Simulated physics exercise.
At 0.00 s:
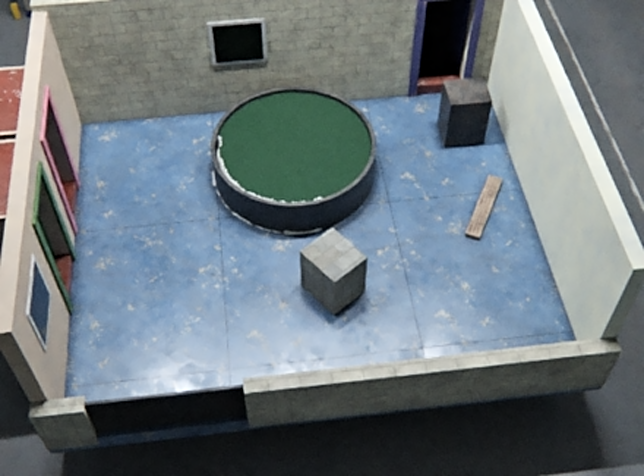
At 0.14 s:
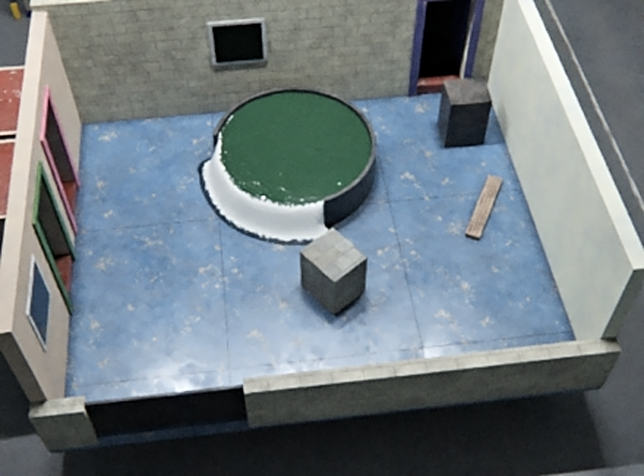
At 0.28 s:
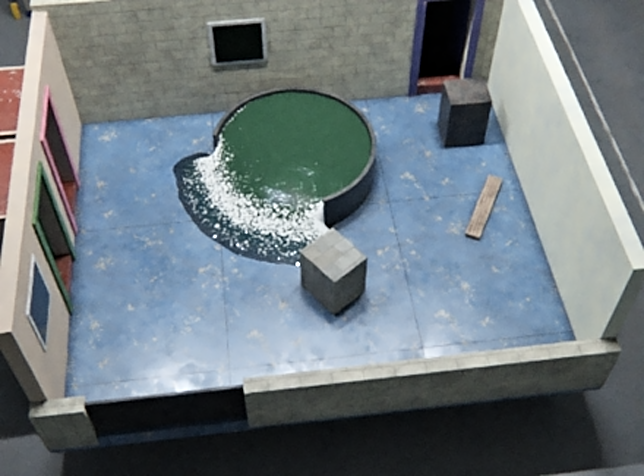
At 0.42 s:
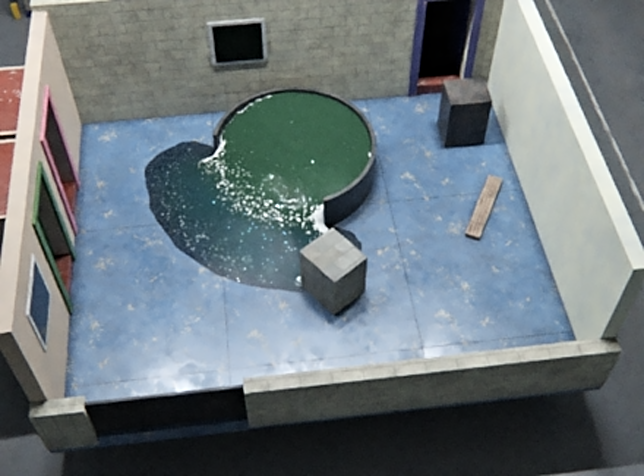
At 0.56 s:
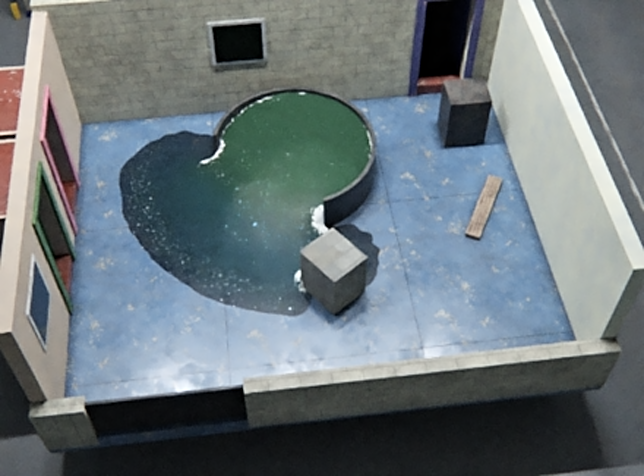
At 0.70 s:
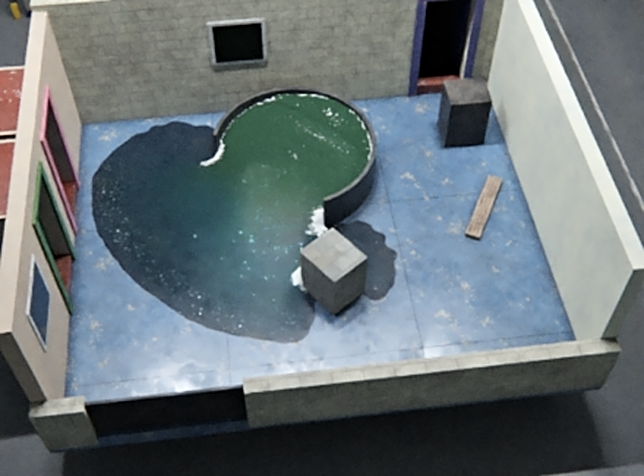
Green water bursting through a gap in a round pool's wall, foaming, then spreading darkly leftward across a blue floor and around a gray block.
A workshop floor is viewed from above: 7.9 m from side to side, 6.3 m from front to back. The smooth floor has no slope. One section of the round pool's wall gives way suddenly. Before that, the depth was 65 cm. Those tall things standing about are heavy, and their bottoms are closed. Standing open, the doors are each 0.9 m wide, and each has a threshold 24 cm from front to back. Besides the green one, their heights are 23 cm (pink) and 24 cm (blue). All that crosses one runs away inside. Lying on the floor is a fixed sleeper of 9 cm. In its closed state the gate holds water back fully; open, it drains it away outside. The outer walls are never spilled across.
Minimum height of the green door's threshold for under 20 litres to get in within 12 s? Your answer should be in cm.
22 cm.
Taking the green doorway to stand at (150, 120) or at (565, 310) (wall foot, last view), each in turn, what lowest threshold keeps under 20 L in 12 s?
About 13.0 and 14.0 cm.
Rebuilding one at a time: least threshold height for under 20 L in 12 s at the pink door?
Pink: 20 cm.
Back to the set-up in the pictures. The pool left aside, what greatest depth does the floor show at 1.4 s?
About 28 cm.
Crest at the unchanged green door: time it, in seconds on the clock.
Peak: Close to 2.4 s.
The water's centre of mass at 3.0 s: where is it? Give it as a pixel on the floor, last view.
It lies near (199, 268) in the last picture.
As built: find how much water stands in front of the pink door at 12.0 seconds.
7.0 cm.
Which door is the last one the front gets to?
Last comes the blue one.
After 1.4 s water covers 50 % of the floor, deepest (28 cm) near (75, 242); 21 cm at the green door, 0 litres in over its 20 cm threshold.
After 3.0 s water covers 55 % of the floor, deepest (48 cm) near (65, 404); 26 cm at the green door, 23 litres in over its 20 cm threshold.
After 12.0 s water covers 100 % of the floor, deepest (14 cm) near (370, 132); 8 cm at the green door, 36 litres in over its 20 cm threshold.
At the green door as built, the water arrived by 1.0 s and peaked near 29 cm at 2.4 s.
Run again over the same 12 s with other heights there, 36 litres in over 20 cm, 1 litre over 27.5 cm. The limit of 20 litres is kept from about 22 cm up.
